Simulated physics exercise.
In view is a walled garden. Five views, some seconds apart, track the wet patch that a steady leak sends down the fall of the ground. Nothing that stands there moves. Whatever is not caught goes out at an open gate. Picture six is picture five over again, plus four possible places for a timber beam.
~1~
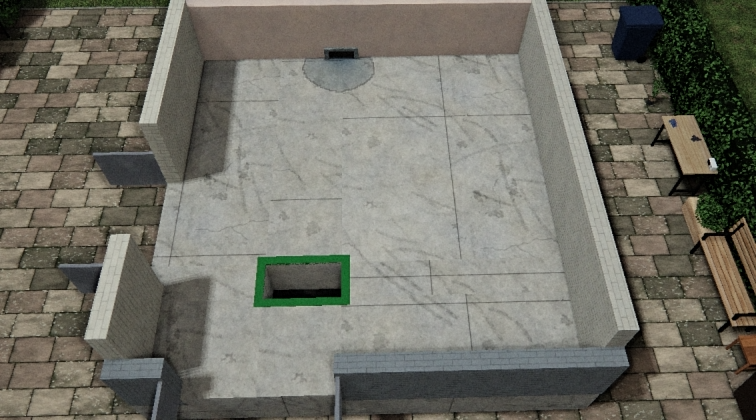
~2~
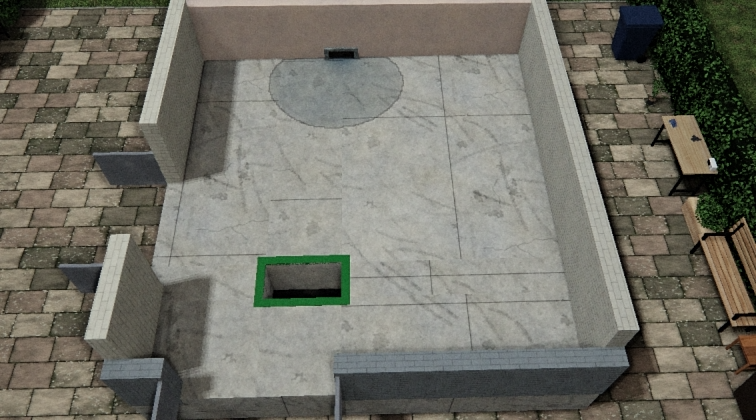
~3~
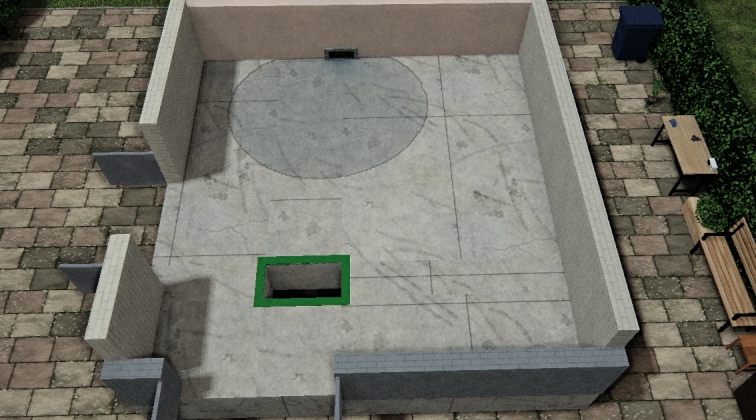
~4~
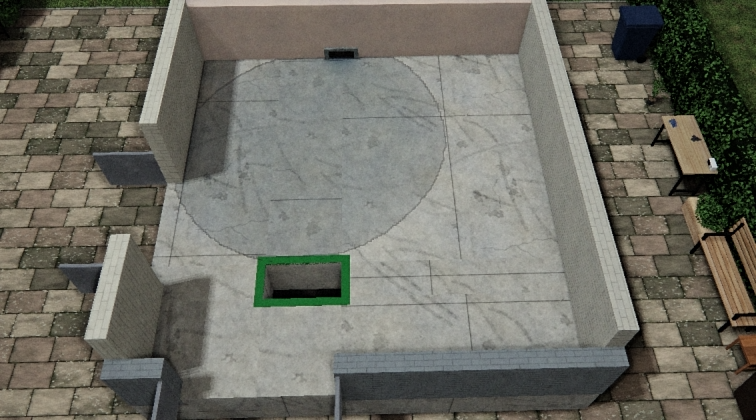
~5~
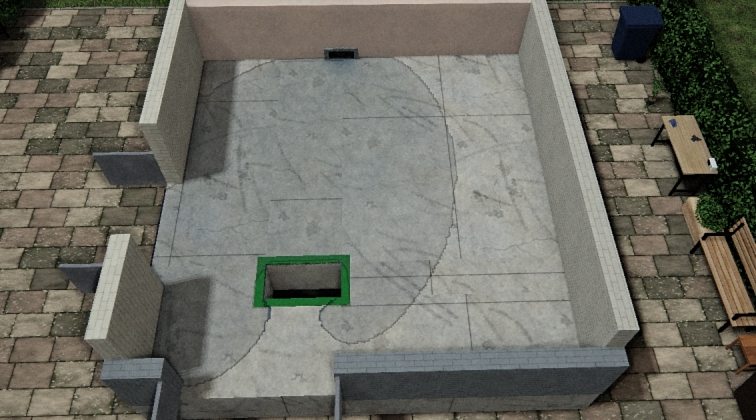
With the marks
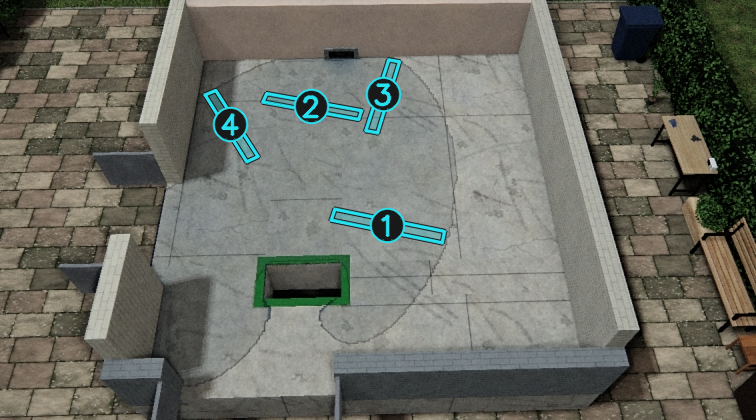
A walled garden with a pale stone floor is seen from high above, with the camera still. A small dark outlet sits at the back wall, a green-rimmed rectangular pit lies near the front, grey gates stand open on the left, and a table and bench sit outside on the right. Water spreads from the outlet in a widening grey patch, passes around both sides of the pit and enters it.
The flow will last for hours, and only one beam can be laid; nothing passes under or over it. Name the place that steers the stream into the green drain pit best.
4 is best.
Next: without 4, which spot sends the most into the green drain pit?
That is spot 3.
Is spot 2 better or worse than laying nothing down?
Worse.
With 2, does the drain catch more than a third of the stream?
No, it does not.
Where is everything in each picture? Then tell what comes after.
Outfall at (341, 53); green drain pit at (303, 280); open gate at (260, 379); open gate at (174, 232); water covers 2 % of the ground and shows as far out as (358, 84); green drain pit still dry.
Water covers 9 % of the ground and shows as far out as (287, 112); green drain pit still dry.
Water covers 20 % of the ground and shows as far out as (269, 163); green drain pit still dry.
Water covers 39 % of the ground and shows as far out as (294, 258); green drain pit still dry.
Water covers 53 % of the ground and shows as far out as (171, 328); green drain pit taking water.
On the marked copy, 1 from (333, 214) to (443, 237); 2 from (264, 97) to (360, 115); 3 from (371, 131) to (394, 60); 4 from (210, 92) to (252, 159).
Choosing 1, about 19 % of the stream runs into the green drain pit, about 80 % out by the gates.
Choosing 2, about 21 % of the stream runs into the green drain pit, about 78 % out by the gates.
Choosing 3, about 34 % of the stream runs into the green drain pit, about 66 % out by the gates.
Choosing 4, about 50 % of the stream runs into the green drain pit, about 50 % out by the gates.
